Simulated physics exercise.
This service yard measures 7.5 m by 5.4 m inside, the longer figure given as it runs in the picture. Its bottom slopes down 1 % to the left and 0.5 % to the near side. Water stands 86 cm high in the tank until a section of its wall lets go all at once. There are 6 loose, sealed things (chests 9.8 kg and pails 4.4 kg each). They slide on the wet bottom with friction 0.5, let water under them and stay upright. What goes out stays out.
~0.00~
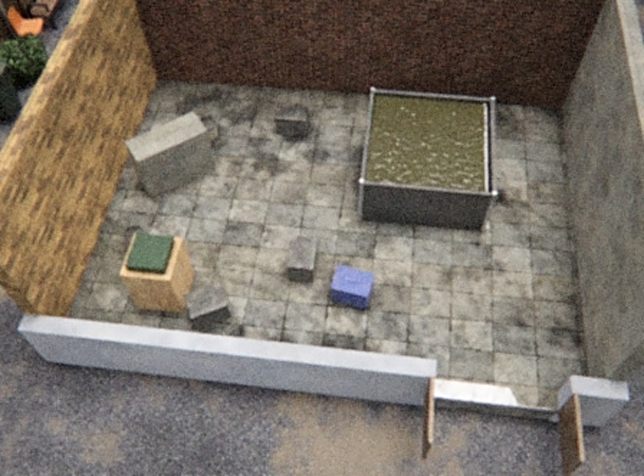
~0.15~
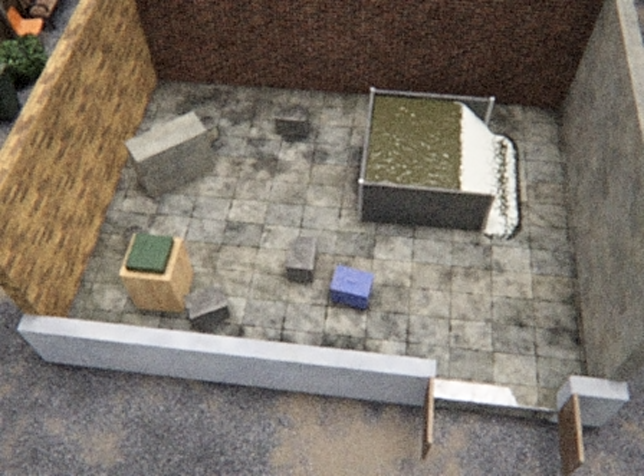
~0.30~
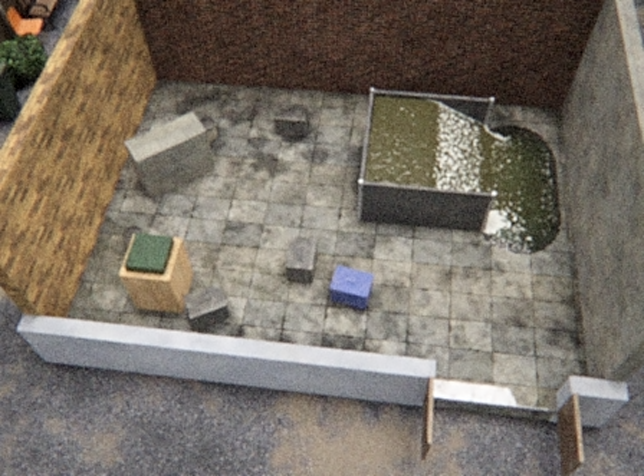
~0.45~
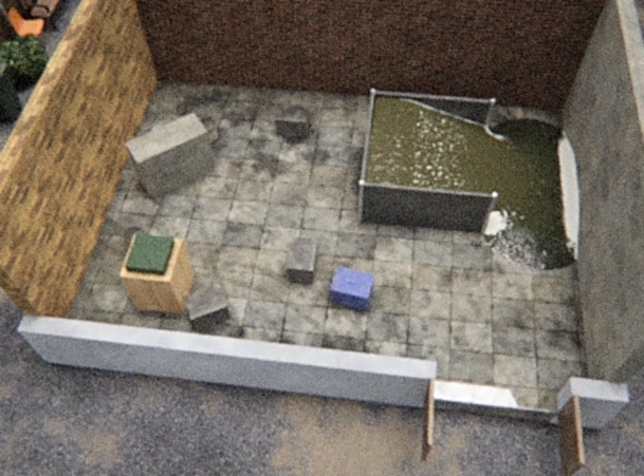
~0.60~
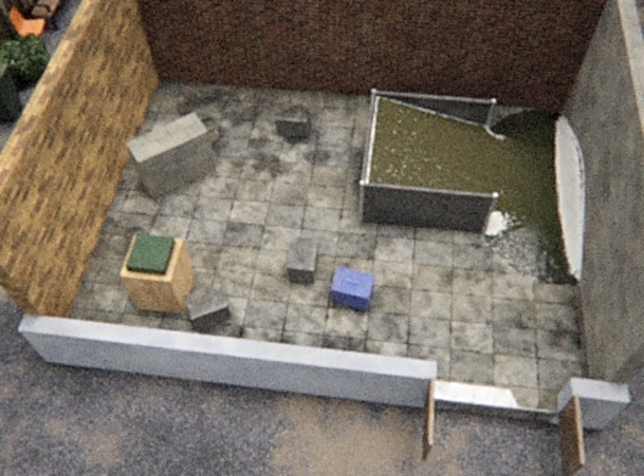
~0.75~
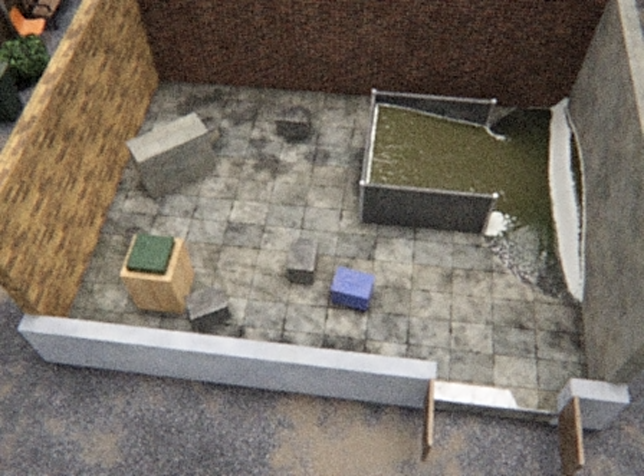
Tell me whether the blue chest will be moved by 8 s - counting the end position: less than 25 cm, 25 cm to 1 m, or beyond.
The blue chest holds its place.
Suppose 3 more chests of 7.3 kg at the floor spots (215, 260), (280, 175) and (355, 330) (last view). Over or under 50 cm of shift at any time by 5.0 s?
In turn: Under, under, past it.
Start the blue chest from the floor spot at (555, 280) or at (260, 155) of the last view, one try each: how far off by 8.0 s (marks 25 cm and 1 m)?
In turn: It travels far; it moves a short way.
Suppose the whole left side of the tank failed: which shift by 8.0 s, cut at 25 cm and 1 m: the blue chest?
In that case the blue chest ends far away.
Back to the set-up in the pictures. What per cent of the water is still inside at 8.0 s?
Some 68 per cent remains.
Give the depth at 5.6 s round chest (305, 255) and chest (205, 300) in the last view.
About 1 and 3 cm.
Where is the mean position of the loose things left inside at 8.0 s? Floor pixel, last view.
Near (226, 227).
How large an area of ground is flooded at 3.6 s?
About 25 m2.
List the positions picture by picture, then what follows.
The blue chest at (353, 281) rests on the ground; water covers 3.6 m2; 0 of 6 have shifted, in the first frame.
The blue chest at (353, 281), on the bottom; water covers 4.8 m2; 0 of 6 have shifted, in the second frame.
The blue chest at (352, 281) rests on the ground; 6.5 m2 under water; 0 of 6 have shifted, in the third frame.
The blue chest at (353, 282) rests on the ground; water covers 7.6 m2; 0 of 6 have shifted, in the fourth frame.
The blue chest at (353, 282), on the bottom; water covers 8.1 m2; 0 of 6 have shifted, in the fifth frame.
The blue chest at (353, 282), on the bottom; 8.4 m2 under water; 0 of 6 have shifted, in the sixth frame.
After 1.6 s the blue chest is near (353, 282), 0.0 m from its start, aground; 0 of 6 are out; 0 afloat.
After 3.6 s the blue chest is near (353, 282), 0.0 m from its start, aground; 0 of 6 are out; 0 afloat.
After 5.6 s the blue chest is near (353, 282), 0.0 m from its start, aground; 0 of 6 are out; 2 afloat.
After 8.0 s the blue chest is near (353, 282), 0.0 m from its start, aground; 0 of 6 are out; 4 afloat.
